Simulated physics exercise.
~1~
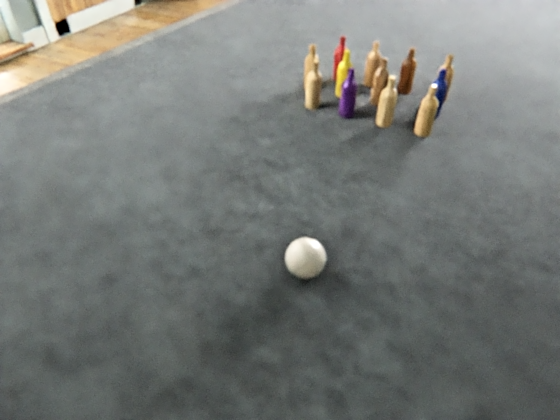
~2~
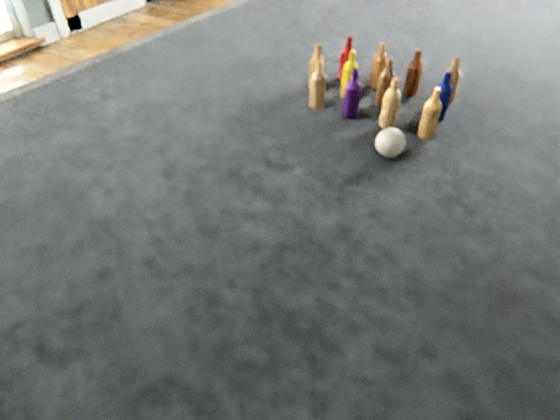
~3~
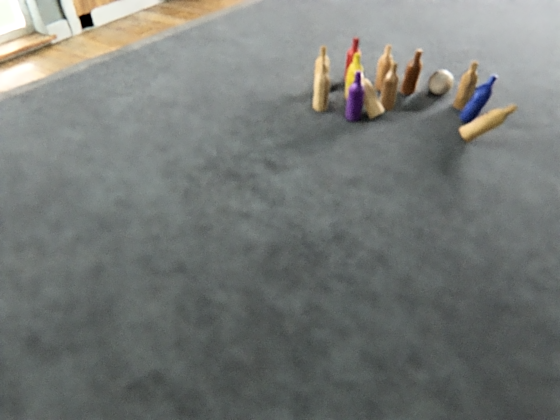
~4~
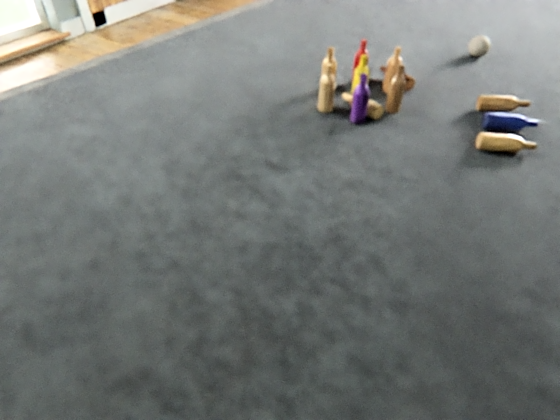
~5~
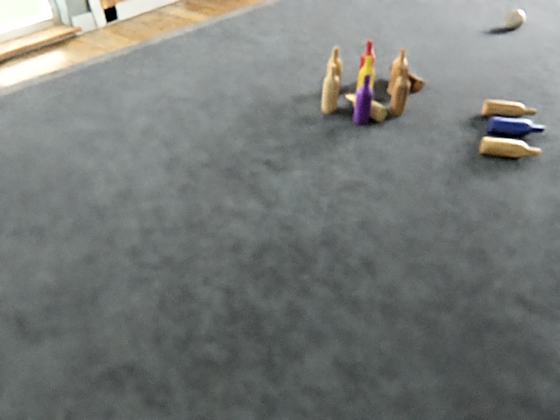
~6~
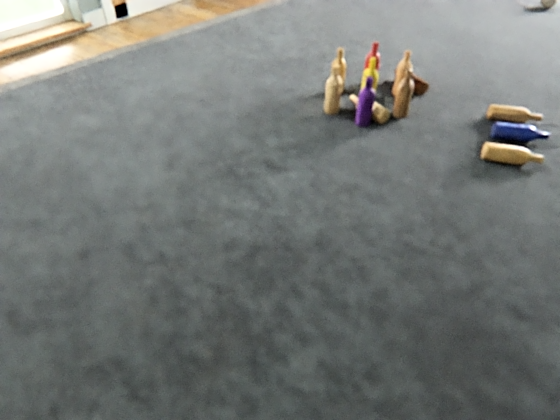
A pale ball rolls into wooden skittles, topples several, and rolls away past them.
